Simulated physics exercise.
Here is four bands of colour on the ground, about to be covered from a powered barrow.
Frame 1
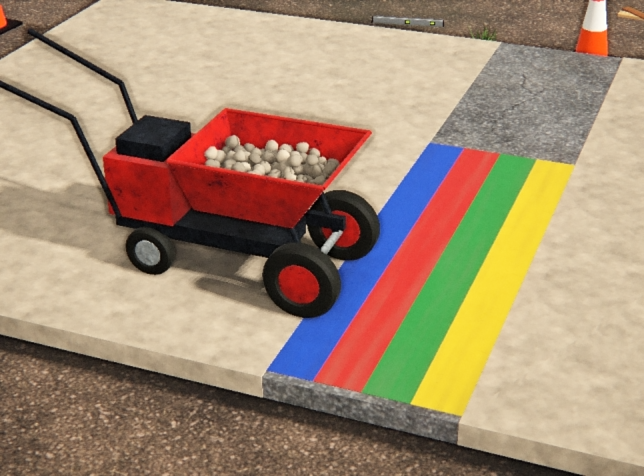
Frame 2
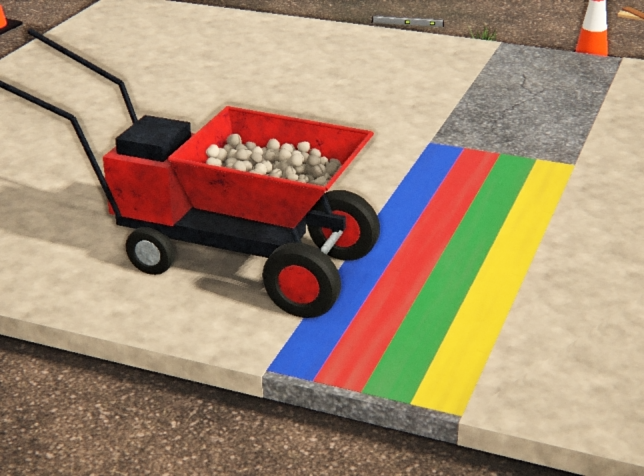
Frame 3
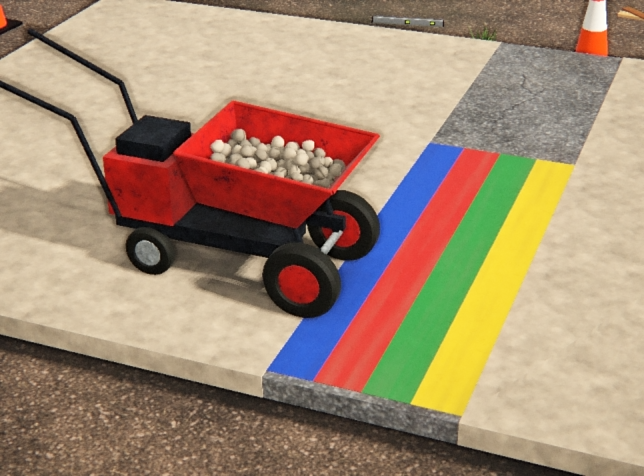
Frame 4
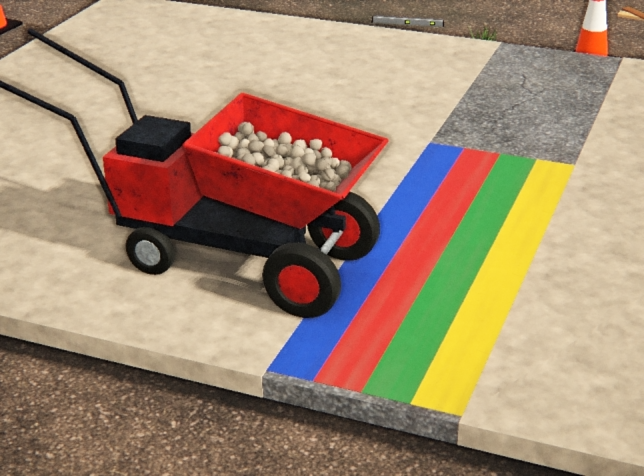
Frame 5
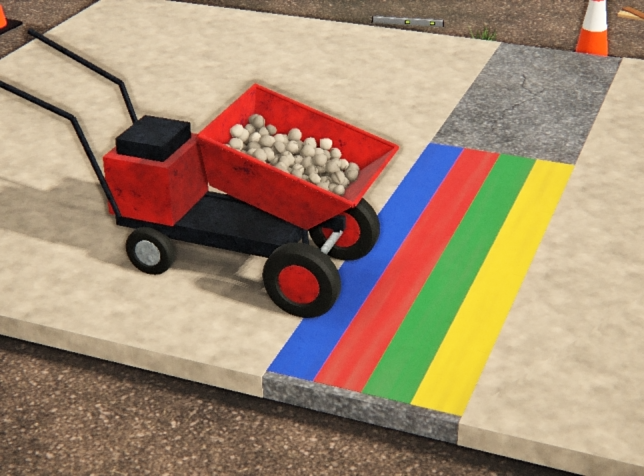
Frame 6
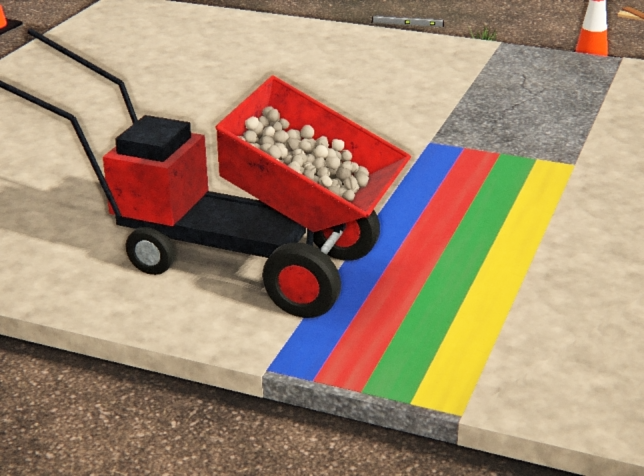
A red barrow's skip of pale pebbles tilts gradually forward beside four coloured ground stripes.
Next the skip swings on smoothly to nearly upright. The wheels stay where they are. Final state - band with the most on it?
Yellow band.
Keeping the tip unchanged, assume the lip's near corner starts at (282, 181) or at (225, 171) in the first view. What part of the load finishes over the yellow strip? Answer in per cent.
The first stopping place yields 20 % and the other yields 10 %.
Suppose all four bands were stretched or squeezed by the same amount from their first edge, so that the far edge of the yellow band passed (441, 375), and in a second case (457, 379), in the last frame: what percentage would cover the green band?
About 0 per cent first, then about 10 per cent.
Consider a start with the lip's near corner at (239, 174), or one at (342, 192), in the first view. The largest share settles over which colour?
On the first try it comes out as the strip in red, and on the second as the strip in yellow.
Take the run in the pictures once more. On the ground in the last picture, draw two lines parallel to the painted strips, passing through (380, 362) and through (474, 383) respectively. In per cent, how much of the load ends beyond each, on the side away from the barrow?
Roughly 100 and 40 %.
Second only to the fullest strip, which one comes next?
It's green.
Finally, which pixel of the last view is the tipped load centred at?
Roughly pixel (485, 310).
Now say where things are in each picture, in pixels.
In the first frame, lip of the skip at (323, 189), level; top of the load at (265, 168), river pebbles; blue strip at (312, 342); red strip at (358, 352); green strip at (405, 363); yellow strip at (454, 374).
In the second frame, lip of the skip at (326, 189), tipped barely; top of the load at (266, 167).
In the third frame, lip of the skip at (332, 192), tipped barely; top of the load at (249, 164).
In the fourth frame, lip of the skip at (342, 197), tipped a little; top of the load at (254, 146).
In the fifth frame, lip of the skip at (353, 205), tipped clearly; top of the load at (253, 148).
In the sixth frame, lip of the skip at (366, 215), tipped clearly; top of the load at (267, 142); blue strip at (312, 342); red strip at (358, 352); green strip at (405, 363); yellow strip at (454, 374).
Soon after the last picture, skip tipped steeply; all in the skip.
A little later, skip tipped right over; about half in the skip; about a quarter over the green strip; about a quarter over the yellow strip.
Later still, skip tipped right over; a stray few in the skip; about a quarter over the green strip; about a third over the yellow strip; about a third off the paint.
At rest, skip tipped right over; a stray few in the skip; none over the blue strip; none over the red strip; about a quarter over the green strip; about a third over the yellow strip; about a third off the paint.
